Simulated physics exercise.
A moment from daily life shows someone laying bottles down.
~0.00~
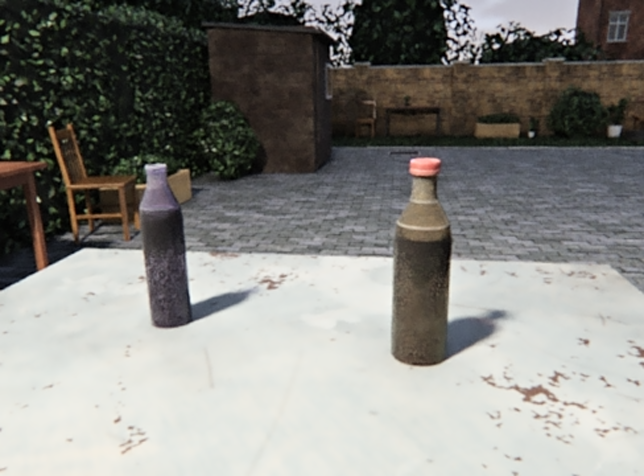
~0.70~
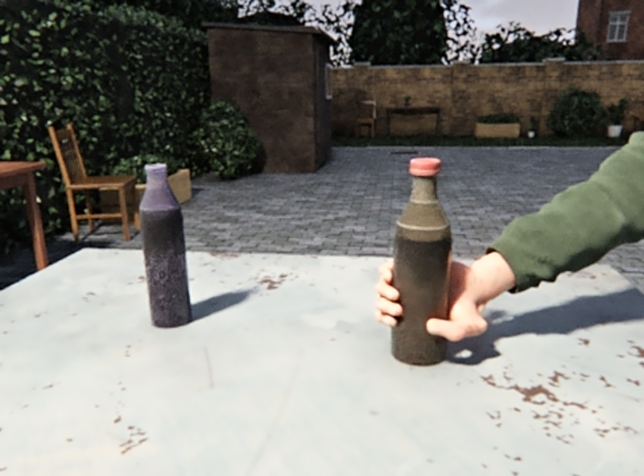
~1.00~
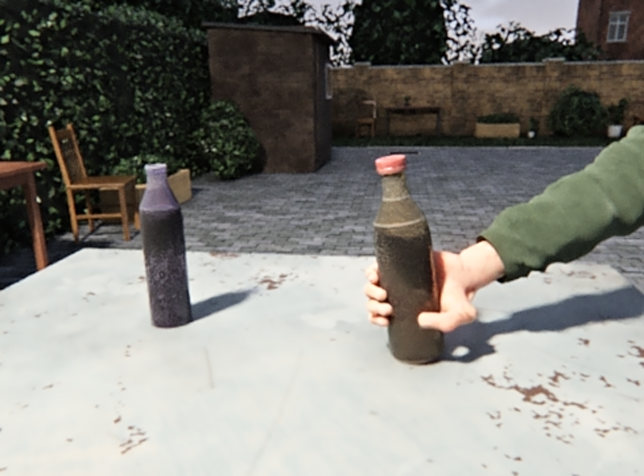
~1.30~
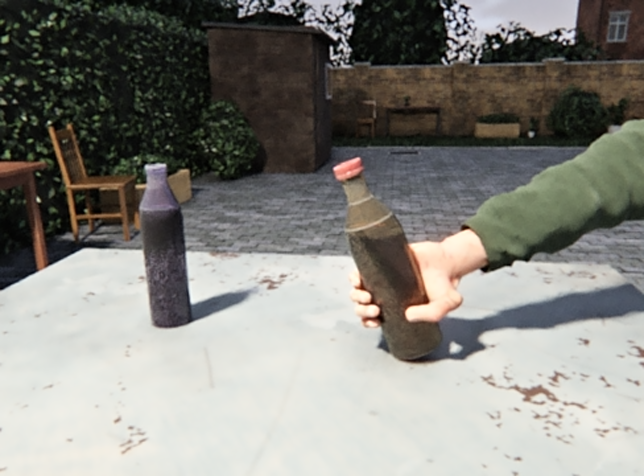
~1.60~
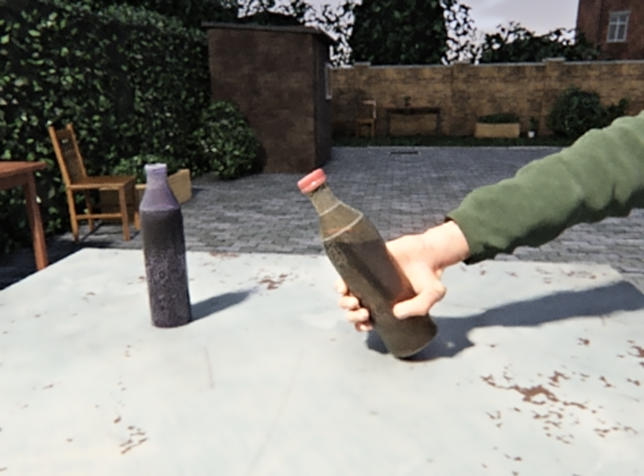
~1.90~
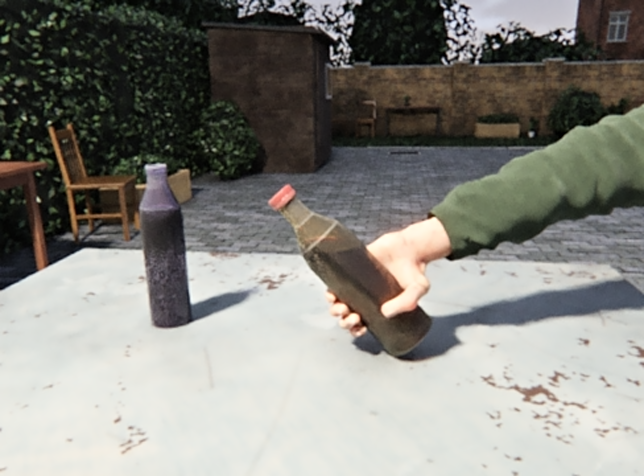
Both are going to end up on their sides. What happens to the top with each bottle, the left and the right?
Here is how it goes. Left: The top gets wet. Right: The top stays dry.
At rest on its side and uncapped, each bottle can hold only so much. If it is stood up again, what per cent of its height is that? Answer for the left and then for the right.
About 24 per cent and 22 per cent.
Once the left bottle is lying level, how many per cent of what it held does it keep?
30 %, roughly.
After 2.6 s, the right bottle is nearly down; right bottle, all still inside.
After 3.6 s, the right bottle lies flat; right bottle, all still inside.
After 6.5 s, both lie flat; right bottle, all still inside; left bottle, a puddle at its mouth.
